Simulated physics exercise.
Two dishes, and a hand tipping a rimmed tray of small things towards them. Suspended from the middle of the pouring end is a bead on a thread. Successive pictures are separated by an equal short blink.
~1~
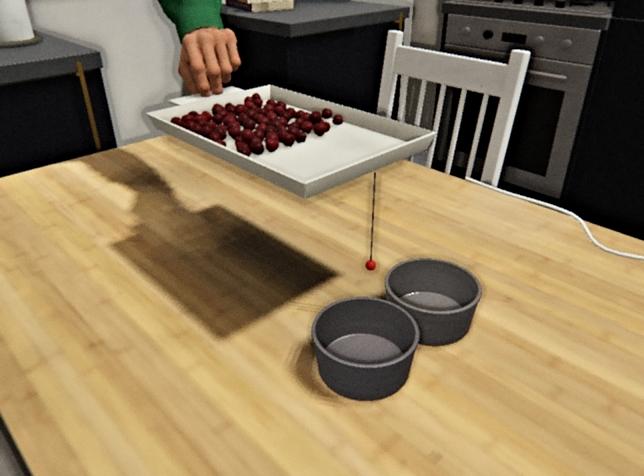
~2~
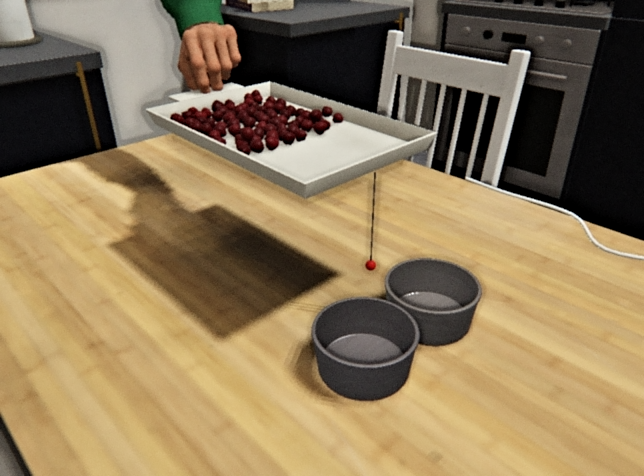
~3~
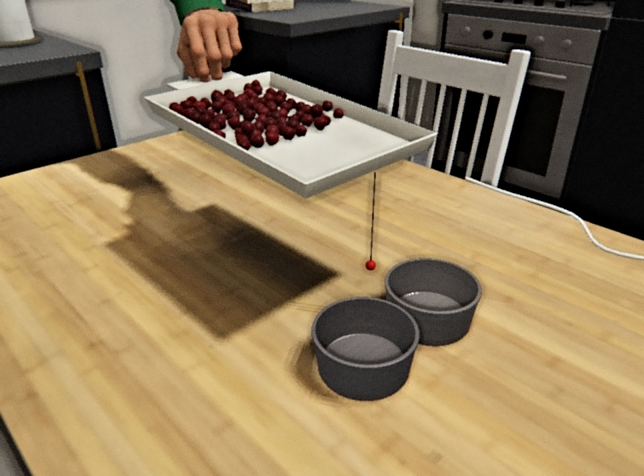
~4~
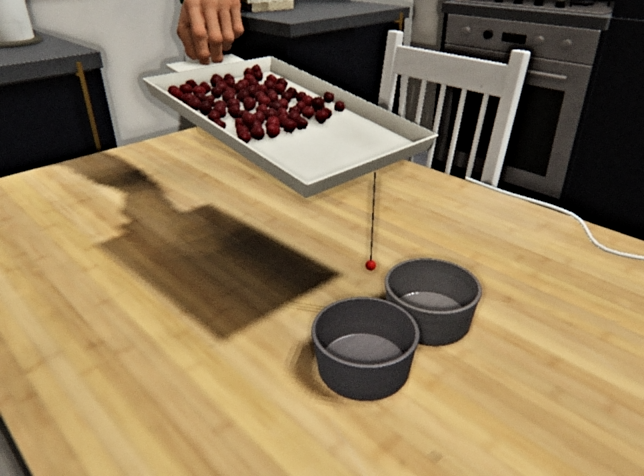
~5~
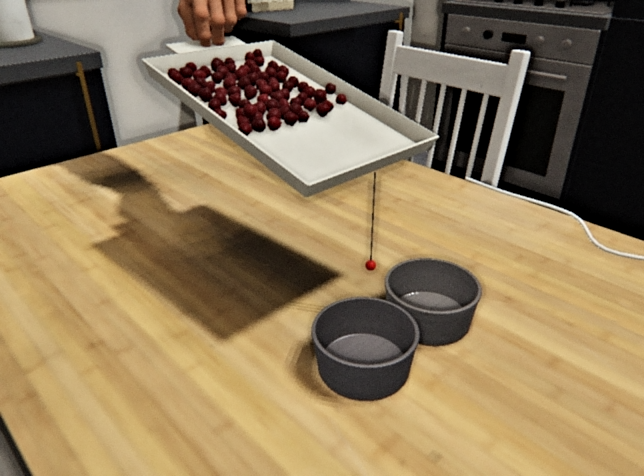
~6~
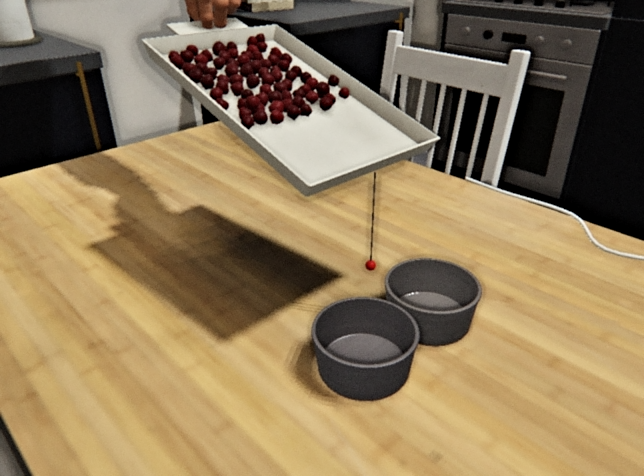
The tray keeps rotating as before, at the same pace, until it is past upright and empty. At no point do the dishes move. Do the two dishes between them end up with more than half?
The dishes save the greater portion.
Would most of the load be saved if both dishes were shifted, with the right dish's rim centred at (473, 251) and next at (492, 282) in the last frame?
Result, first setup: A majority share; second setup: A minority share.
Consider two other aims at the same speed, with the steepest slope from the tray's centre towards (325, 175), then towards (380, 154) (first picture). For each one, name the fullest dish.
Record: Try 1, the dish at the left; try 2, the dish at the right.
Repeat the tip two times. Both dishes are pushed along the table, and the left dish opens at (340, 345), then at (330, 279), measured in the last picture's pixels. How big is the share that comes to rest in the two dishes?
In order: 60 percent and 0 percent.
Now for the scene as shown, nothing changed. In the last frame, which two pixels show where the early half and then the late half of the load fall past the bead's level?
About (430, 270) to begin with, then about (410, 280).
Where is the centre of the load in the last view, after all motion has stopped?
Close to (425, 319), more or less.
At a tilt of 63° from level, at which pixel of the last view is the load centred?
The middle of the load sits near (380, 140).
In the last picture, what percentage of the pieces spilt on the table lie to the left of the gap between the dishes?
It comes to near 10 percent of the spill.
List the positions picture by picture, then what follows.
The first picture shows corners of the pouring end at (305, 179) and (428, 132), level; middle of the load at (249, 126), dried cherries; left dish at (404, 371); right dish at (470, 319); bead on its thread at (371, 265).
The second picture shows corners of the pouring end at (306, 179) and (428, 132), level; middle of the load at (249, 124).
The third picture shows corners of the pouring end at (306, 179) and (429, 133), tipped barely, level across its low end; middle of the load at (249, 116).
The fourth picture shows corners of the pouring end at (308, 179) and (430, 134), tipped a little, level across its low end; middle of the load at (249, 105).
The fifth picture shows corners of the pouring end at (309, 179) and (431, 135), tipped a little, level across its low end; middle of the load at (250, 93).
The sixth picture shows corners of the pouring end at (310, 180) and (432, 136), tipped clearly, level across its low end; middle of the load at (253, 82); left dish at (404, 371); right dish at (470, 319).
Soon, tray tipped steeply; most on the tray; a small part in the left dish; a stray few in the right dish; a small part outside both; a small part in the air.
A while on, tray tipped past a quarter turn; about a quarter on the tray; about a quarter in the left dish; about a quarter in the right dish; about a quarter outside both; about a quarter in the air.
Towards the end, tray tipped past a quarter turn; about a third in the left dish; about half in the right dish; about a quarter outside both.
Finally, tray tipped past a quarter turn; about a third in the left dish; about half in the right dish; about a quarter outside both.
